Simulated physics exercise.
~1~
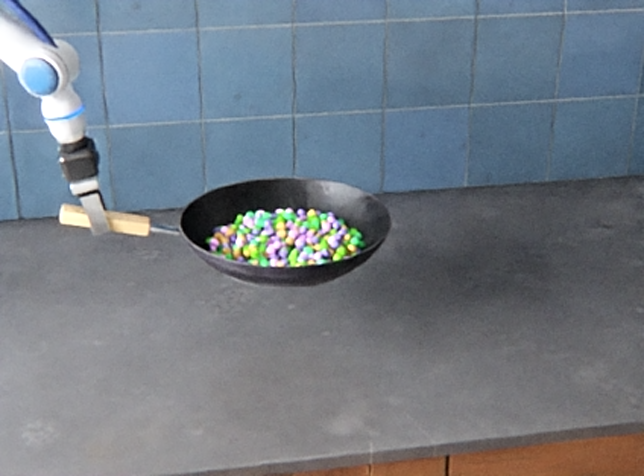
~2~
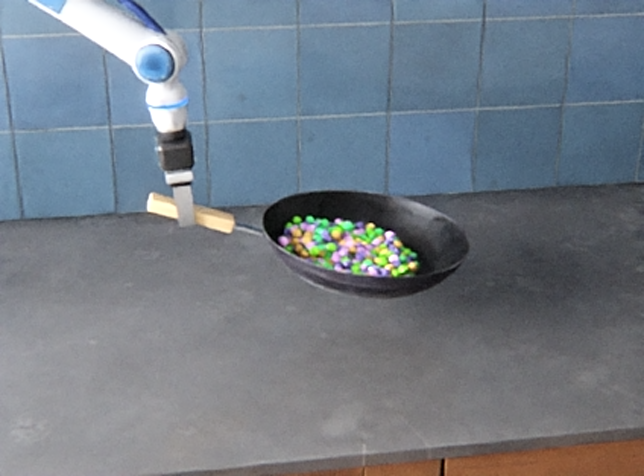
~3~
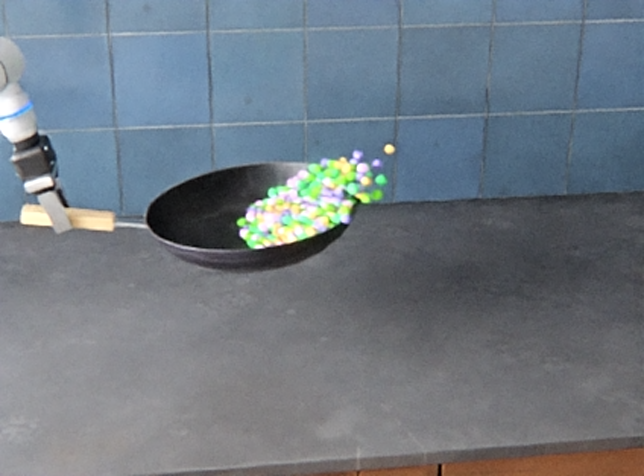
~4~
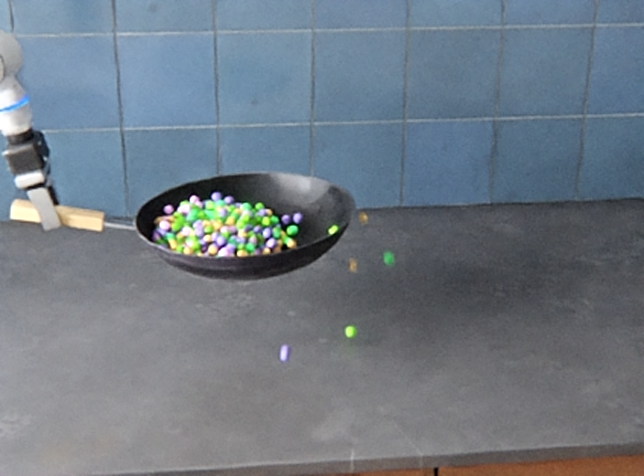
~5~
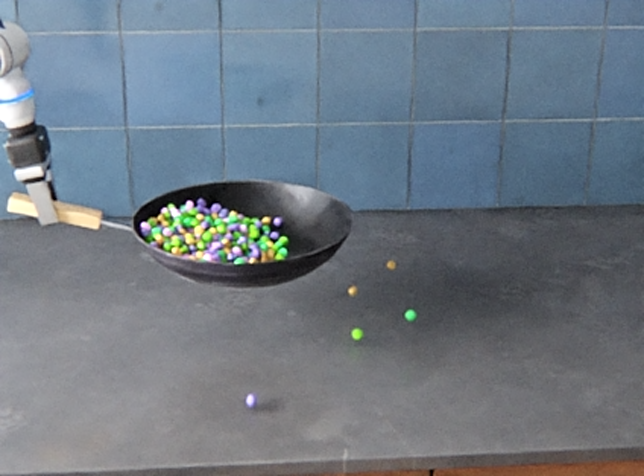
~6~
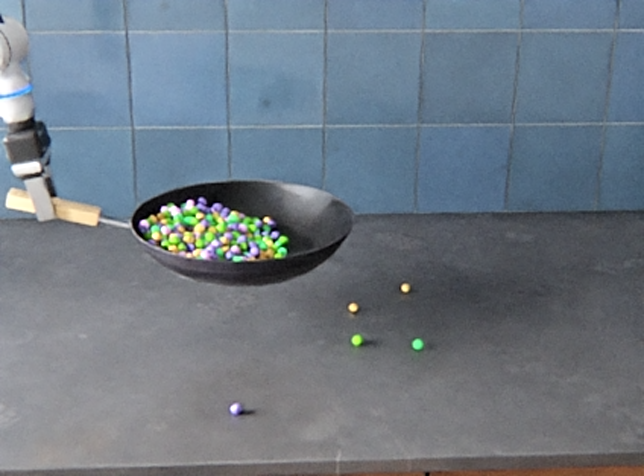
A robot arm holding a frying pan of colorful round sweets moved it to the right, then jerked it back left, making the sweets surge up the far side, and five dropped onto the gray counter while the rest settled in the pan.
